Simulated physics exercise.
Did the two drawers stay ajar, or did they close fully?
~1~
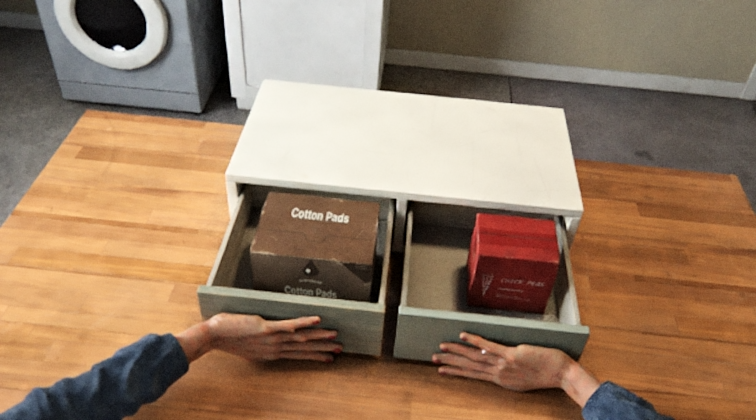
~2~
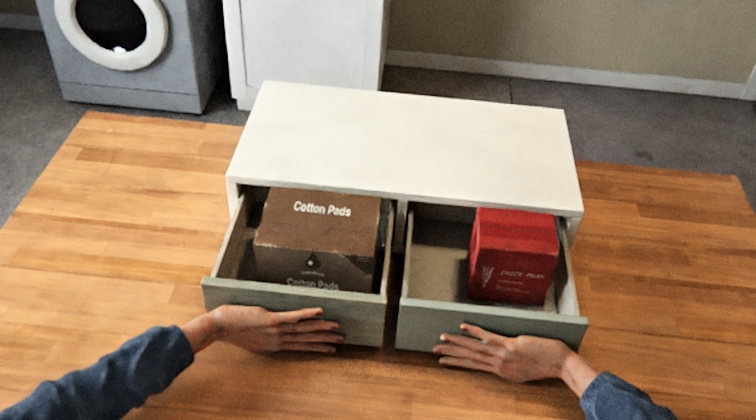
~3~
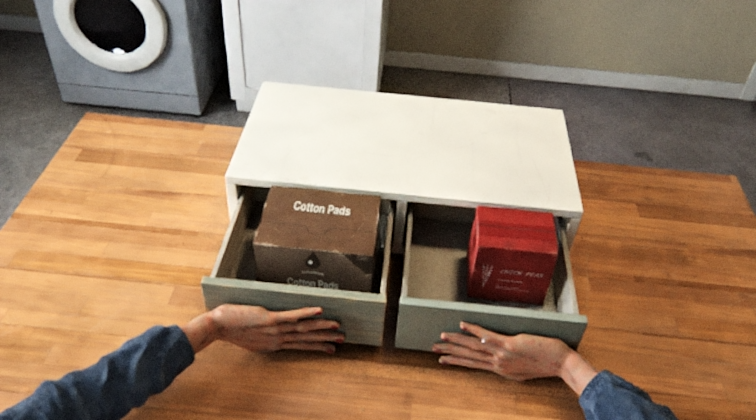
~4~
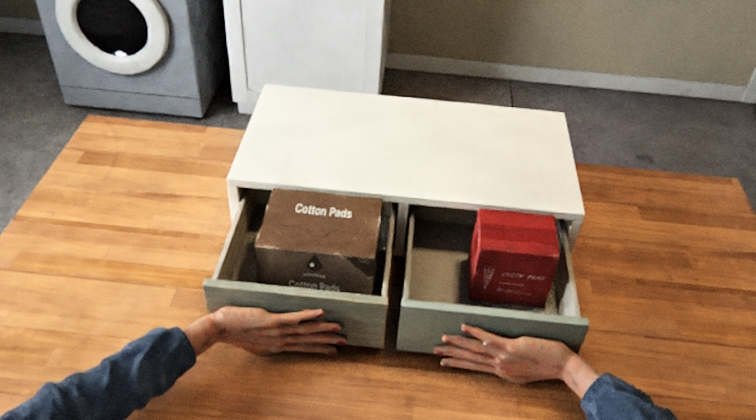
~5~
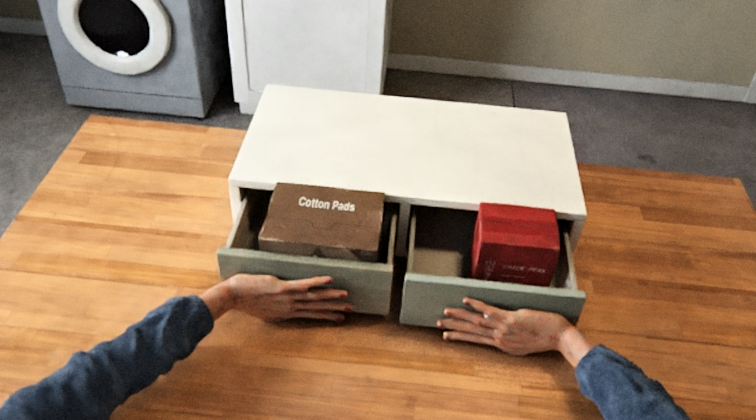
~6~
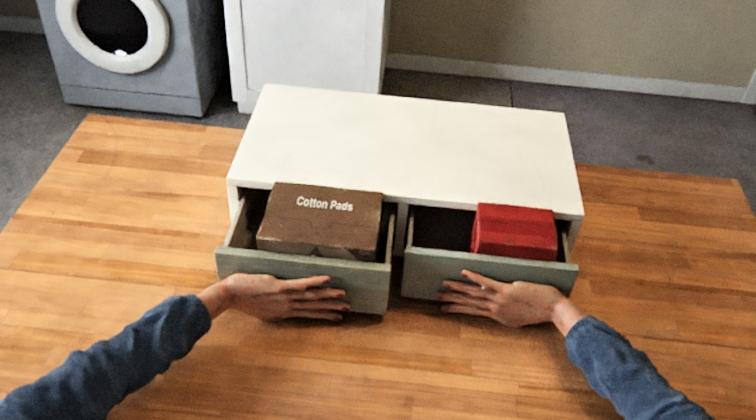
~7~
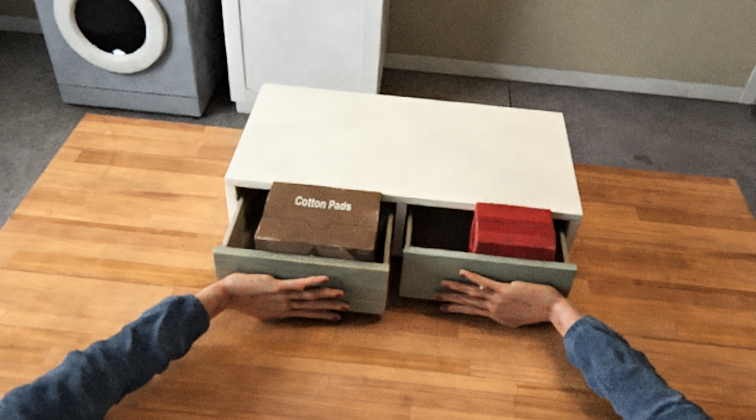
Both the left drawer and the right drawer stayed ajar, with the brown box and the red box still showing.
